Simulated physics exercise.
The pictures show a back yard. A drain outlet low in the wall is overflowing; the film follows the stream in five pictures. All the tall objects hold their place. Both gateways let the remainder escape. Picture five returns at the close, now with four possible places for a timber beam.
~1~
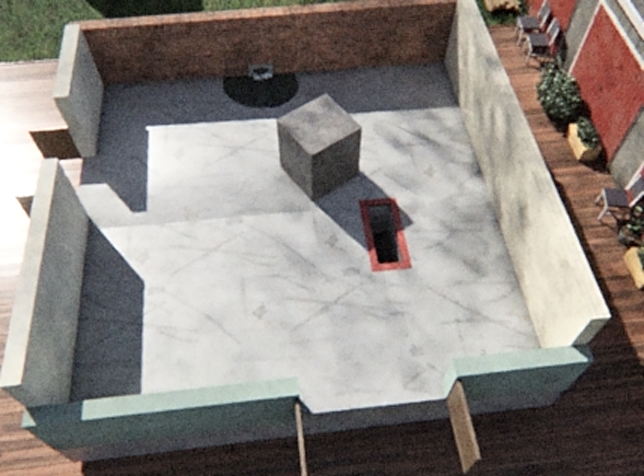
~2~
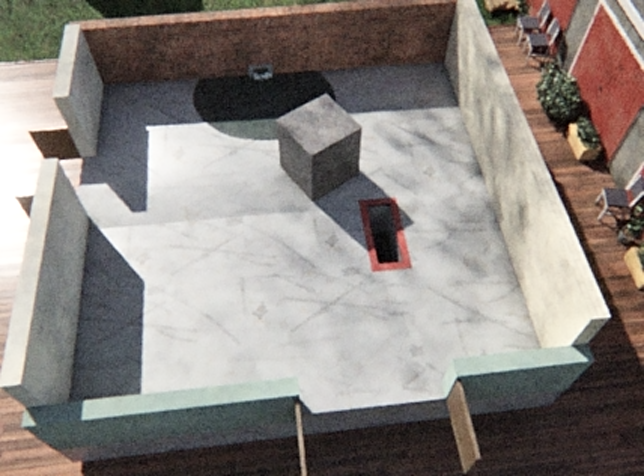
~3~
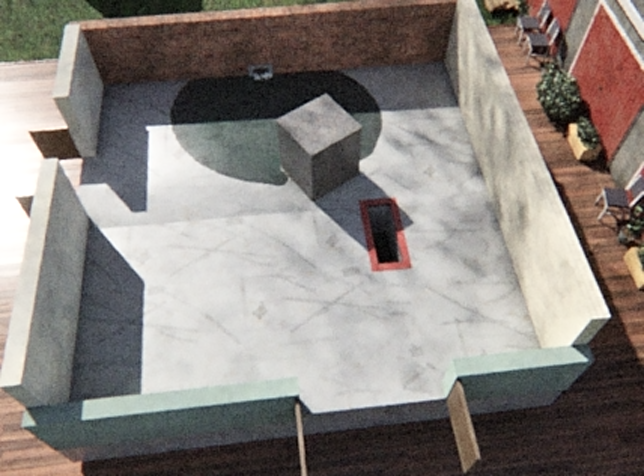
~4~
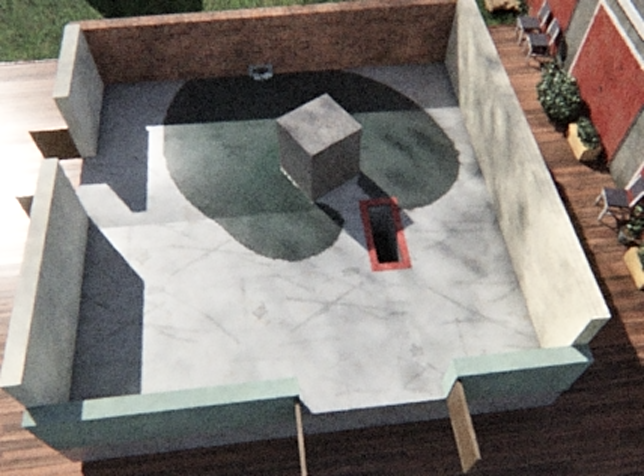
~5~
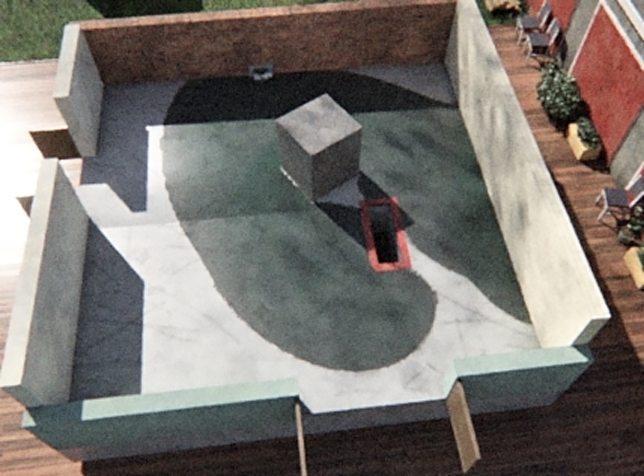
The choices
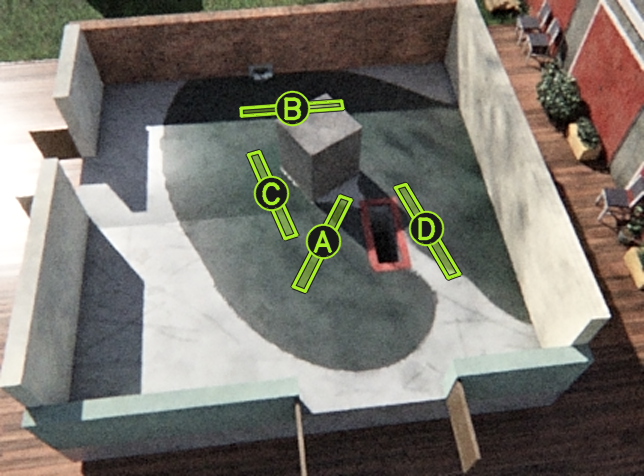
In a walled back yard seen from above, a small dark pool of water appears by an outfall at the back wall. It widens across the pale floor, wraps around both sides of a grey block, then spreads toward the front and reaches the red-rimmed drain, covering about half the ground.
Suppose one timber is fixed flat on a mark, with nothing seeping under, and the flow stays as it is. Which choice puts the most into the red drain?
D works best here.
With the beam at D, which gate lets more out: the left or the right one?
The right gate.
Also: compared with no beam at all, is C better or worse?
Worse.
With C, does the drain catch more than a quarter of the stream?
No, it does not.
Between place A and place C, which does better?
It is C.
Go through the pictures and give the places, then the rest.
Outfall at (261, 70); red drain at (384, 233); open gate at (371, 390); open gate at (92, 185); water covers 2 % of the ground and shows as far out as (276, 101); red drain still dry.
Water covers 9 % of the ground and shows as far out as (240, 135); red drain still dry.
Water covers 18 % of the ground and shows as far out as (257, 178); red drain still dry.
Water covers 32 % of the ground and shows as far out as (424, 203); red drain still dry.
Water covers 53 % of the ground and shows as far out as (512, 310); red drain taking water.
On the marked copy, A from (299, 289) to (345, 198); B from (241, 112) to (342, 104); C from (253, 153) to (290, 236); D from (400, 186) to (453, 275).
For place A, about 5 % of the stream runs into the red drain, about 92 % out by the gates.
For place B, about 11 % of the stream runs into the red drain, about 87 % out by the gates.
For place C, about 10 % of the stream runs into the red drain, about 88 % out by the gates.
For place D, about 15 % of the stream runs into the red drain, about 84 % out by the gates.
